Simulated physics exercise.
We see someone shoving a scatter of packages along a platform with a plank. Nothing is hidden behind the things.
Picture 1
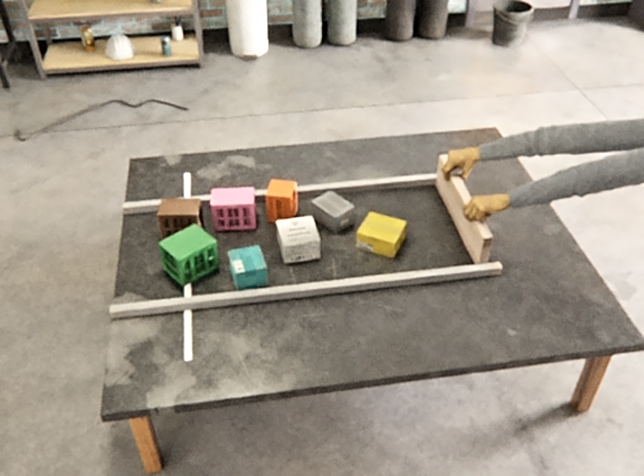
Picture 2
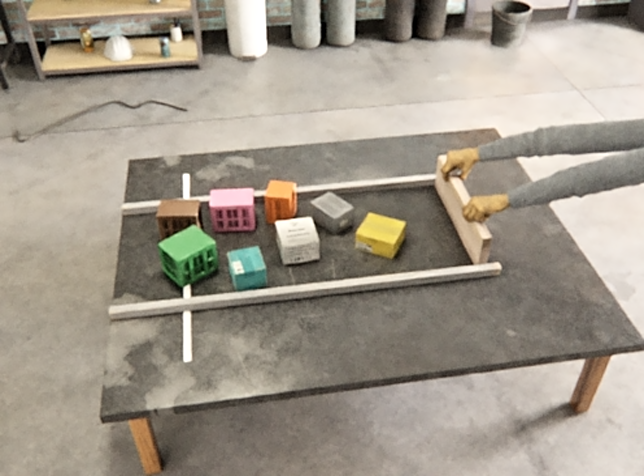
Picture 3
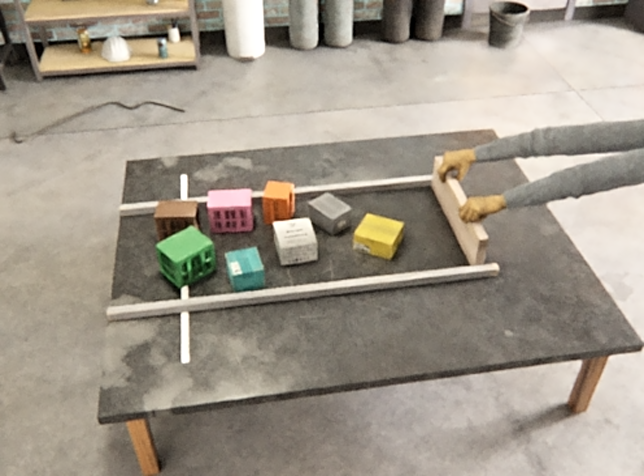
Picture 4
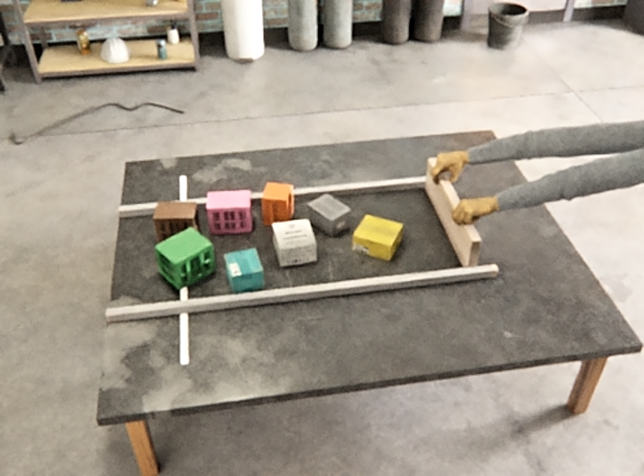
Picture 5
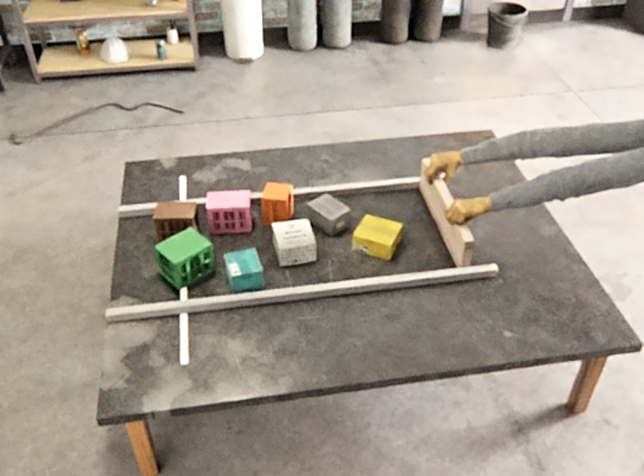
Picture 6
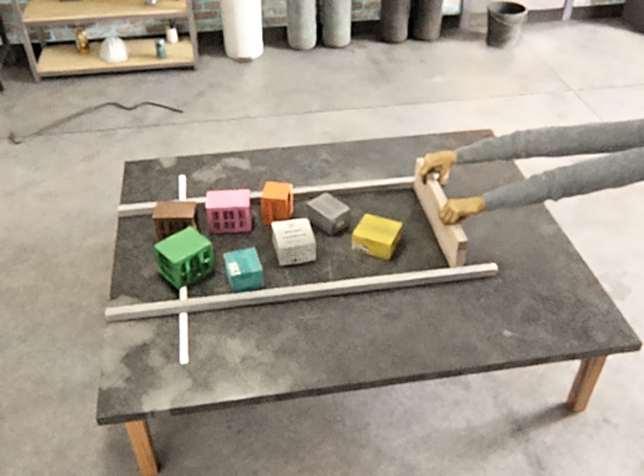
On a dark tabletop, gloved hands sliding a plank slightly left between two pale rails, the scattered coloured packages staying still.
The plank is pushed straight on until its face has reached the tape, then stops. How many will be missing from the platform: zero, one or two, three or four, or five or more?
In the end the number that fall off is three or four.
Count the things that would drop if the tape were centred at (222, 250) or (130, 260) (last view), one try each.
It would be 1 and 7.
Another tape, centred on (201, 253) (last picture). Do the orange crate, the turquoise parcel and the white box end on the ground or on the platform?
The orange crate holds on; the turquoise parcel holds on; the white box survives.
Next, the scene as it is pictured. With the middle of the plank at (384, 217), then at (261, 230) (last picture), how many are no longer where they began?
First 1, then 8.
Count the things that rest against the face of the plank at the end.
It touches 2.
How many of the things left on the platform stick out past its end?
2 of them.
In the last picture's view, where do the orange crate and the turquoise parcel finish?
Near (141, 216) and (121, 290).
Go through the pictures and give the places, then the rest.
In the first frame, brown crate (181, 220); green crate (190, 255); pink crate (234, 209); plank (461, 208); tape (188, 252).
In the second frame, green crate (189, 256); grey tote (332, 214).
In the third frame, pink crate (231, 211); turquoise parcel (245, 271).
In the fourth frame, brown crate (177, 223); yellow parcel (378, 238).
In the fifth frame, green crate (185, 258); orange crate (278, 205).
In the sixth frame, brown crate (177, 223); green crate (185, 258); pink crate (229, 212); plank (438, 212); tape (183, 255).
Soon after, none off yet; brown crate at rest near (177, 223); green crate at rest near (185, 258); pink crate at rest near (229, 212).
After that, none off yet; brown crate at rest near (176, 223); green crate at rest near (185, 258); pink crate displaced a little near (218, 213).
And then, none off yet; brown crate displaced well along near (111, 232); green crate displaced about its own width near (126, 260); pink crate displaced well along near (153, 220).
In the end, the number that fall off is three or four; gone, pink crate, green crate and brown crate.
